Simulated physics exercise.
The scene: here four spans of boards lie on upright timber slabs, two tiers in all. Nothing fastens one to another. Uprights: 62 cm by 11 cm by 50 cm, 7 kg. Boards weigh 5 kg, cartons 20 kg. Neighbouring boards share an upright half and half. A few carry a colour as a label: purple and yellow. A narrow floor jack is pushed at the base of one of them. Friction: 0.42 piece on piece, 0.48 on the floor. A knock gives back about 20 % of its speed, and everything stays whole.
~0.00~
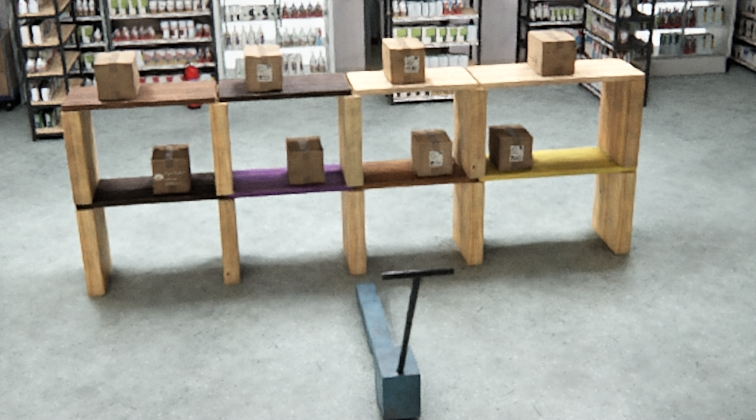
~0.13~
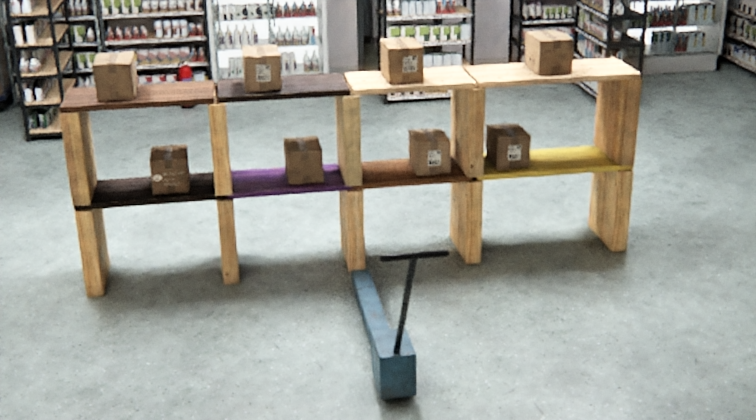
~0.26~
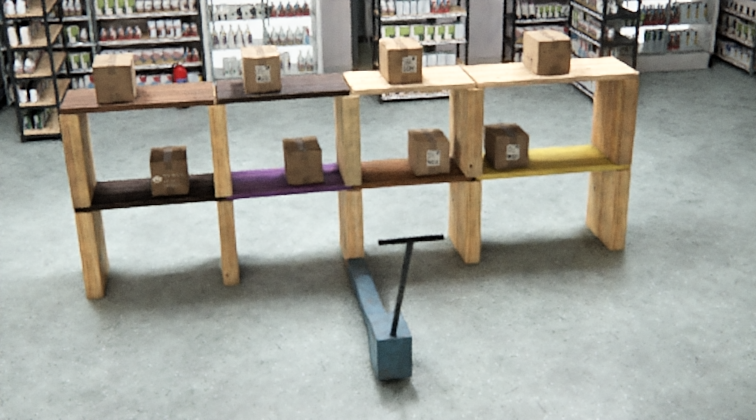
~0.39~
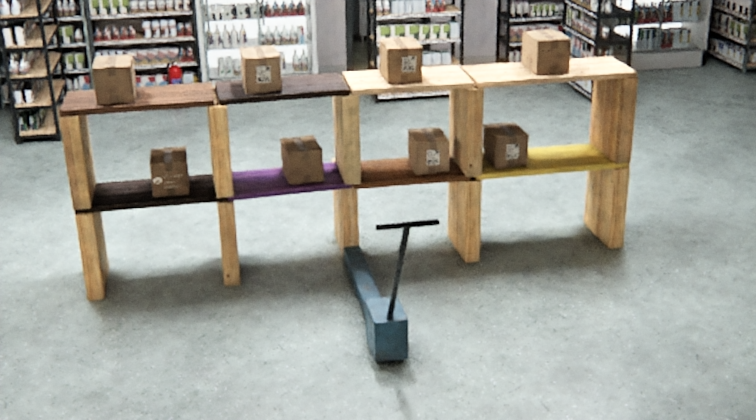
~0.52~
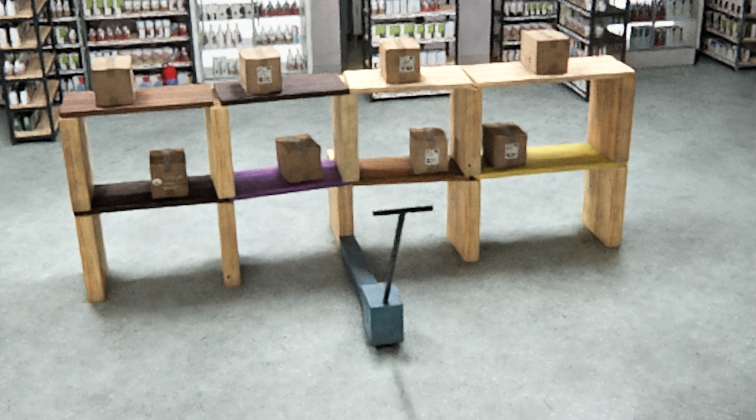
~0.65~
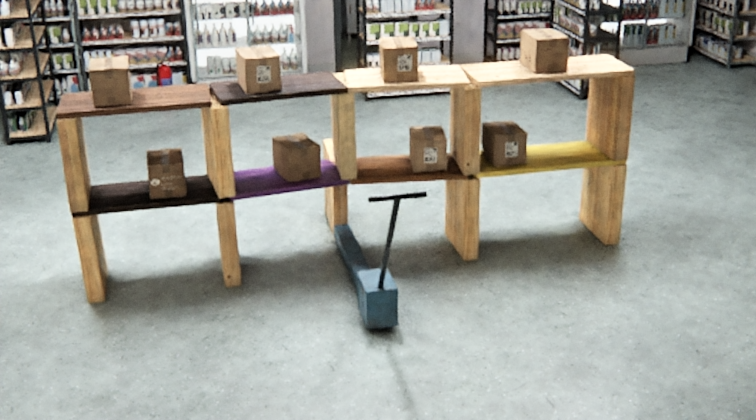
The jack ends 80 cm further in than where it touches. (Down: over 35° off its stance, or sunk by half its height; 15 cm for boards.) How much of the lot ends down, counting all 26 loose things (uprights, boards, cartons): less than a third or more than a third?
Ending down: More than a third.
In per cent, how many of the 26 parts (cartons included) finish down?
Near 100 per cent.
After 0.88 s, 9 of the 26 pieces down; purple board 33° from how it stood, 21 cm lower.
After 1.16 s, 9 of the 26 pieces down; purple board 34° from how it stood, 38 cm lower; yellow board 45 mm from its place.
After 1.46 s, 24 of the 26 pieces down; yellow board 24° from how it stood, 28 cm lower; purple board 9° from how it stood, 55 cm lower.
After 1.92 s, 26 of the 26 pieces down; purple board 8° from how it stood, 55 cm lower; yellow board 51 cm lower.
In the end (3.2 s), 26 of the 26 pieces down; purple board 8° from how it stood, 55 cm lower; yellow board 51 cm lower. That is 100 per cent. From the last view, middles, purple board near (257, 251), yellow board near (589, 214).
